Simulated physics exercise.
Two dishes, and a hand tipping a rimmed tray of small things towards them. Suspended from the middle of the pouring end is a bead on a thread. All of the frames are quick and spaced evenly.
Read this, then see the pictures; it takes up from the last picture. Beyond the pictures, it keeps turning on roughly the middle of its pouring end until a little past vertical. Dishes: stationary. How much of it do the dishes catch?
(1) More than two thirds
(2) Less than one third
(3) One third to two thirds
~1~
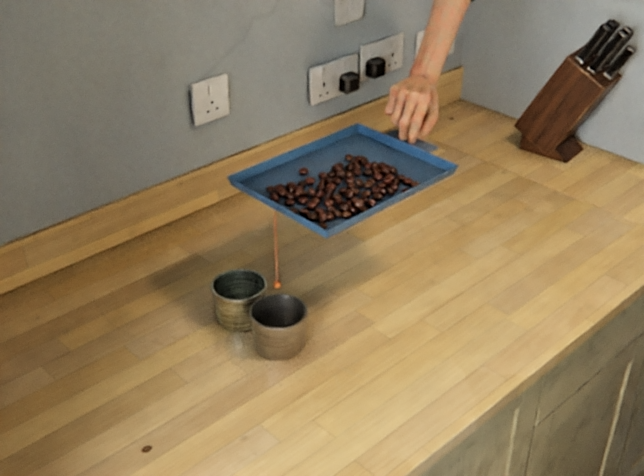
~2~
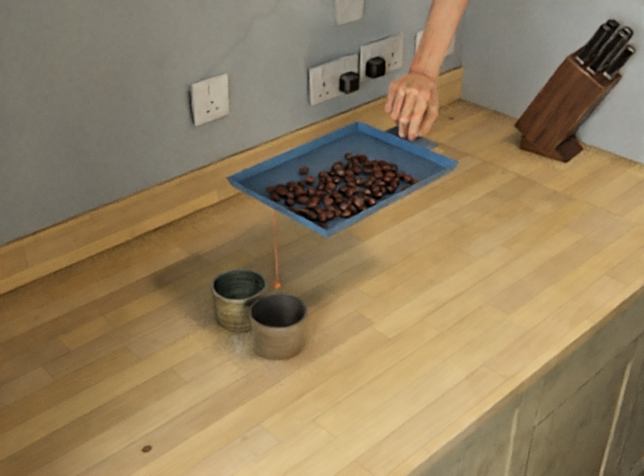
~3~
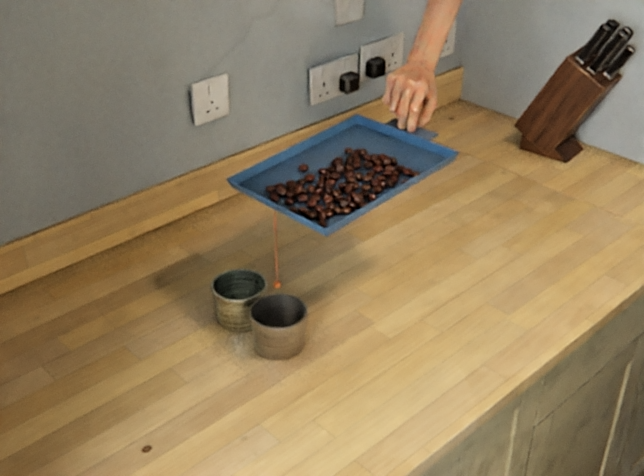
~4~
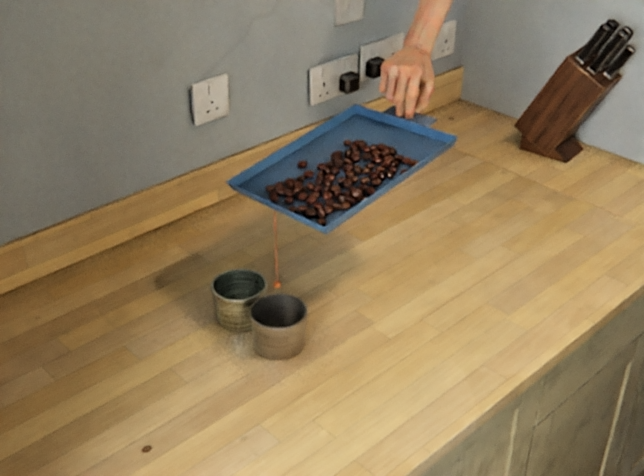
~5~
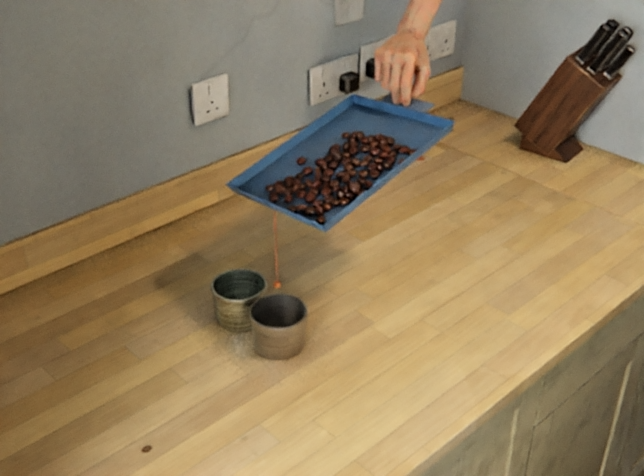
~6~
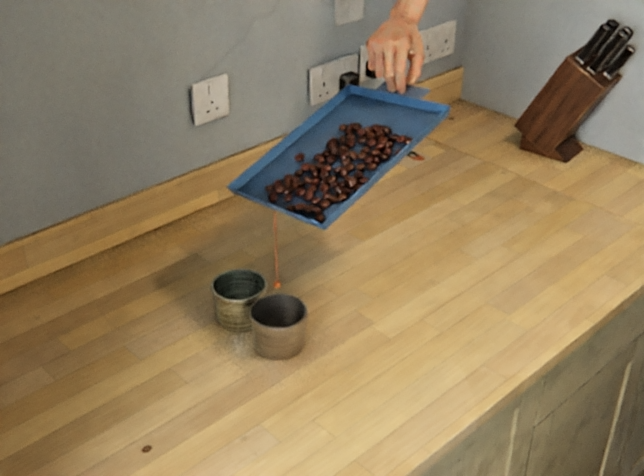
One third to two thirds.
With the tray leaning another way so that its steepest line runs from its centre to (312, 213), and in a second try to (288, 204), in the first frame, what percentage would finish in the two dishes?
You'd see roughly 30 per cent the first time and 50 per cent the second.
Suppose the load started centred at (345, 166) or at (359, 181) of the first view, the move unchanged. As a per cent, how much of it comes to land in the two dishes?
Roughly 40 per cent, then 40 per cent.
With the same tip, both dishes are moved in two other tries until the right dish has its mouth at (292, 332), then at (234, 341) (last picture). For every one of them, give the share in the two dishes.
It would be near 20 per cent first and near 0 per cent second.
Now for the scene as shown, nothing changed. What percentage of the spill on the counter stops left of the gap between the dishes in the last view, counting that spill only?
Left share: Some 90 per cent.
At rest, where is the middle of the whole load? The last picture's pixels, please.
Somewhere around (233, 311) in the final view.
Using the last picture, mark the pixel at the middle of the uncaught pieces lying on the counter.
About (183, 305).
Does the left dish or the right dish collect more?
Fuller at the end: The leftward dish.
Soon, tray tipped steeply; most on the tray; a small part in the air.
A while on, tray tipped past a quarter turn; a small part on the tray; a stray few in the right dish; about half in the left dish; about a third outside both; a small part in the air.
Towards the end, tray tipped past a quarter turn; a stray few in the right dish; about half in the left dish; about half outside both.
Finally, tray tipped past a quarter turn; a stray few in the right dish; about half in the left dish; about half outside both.
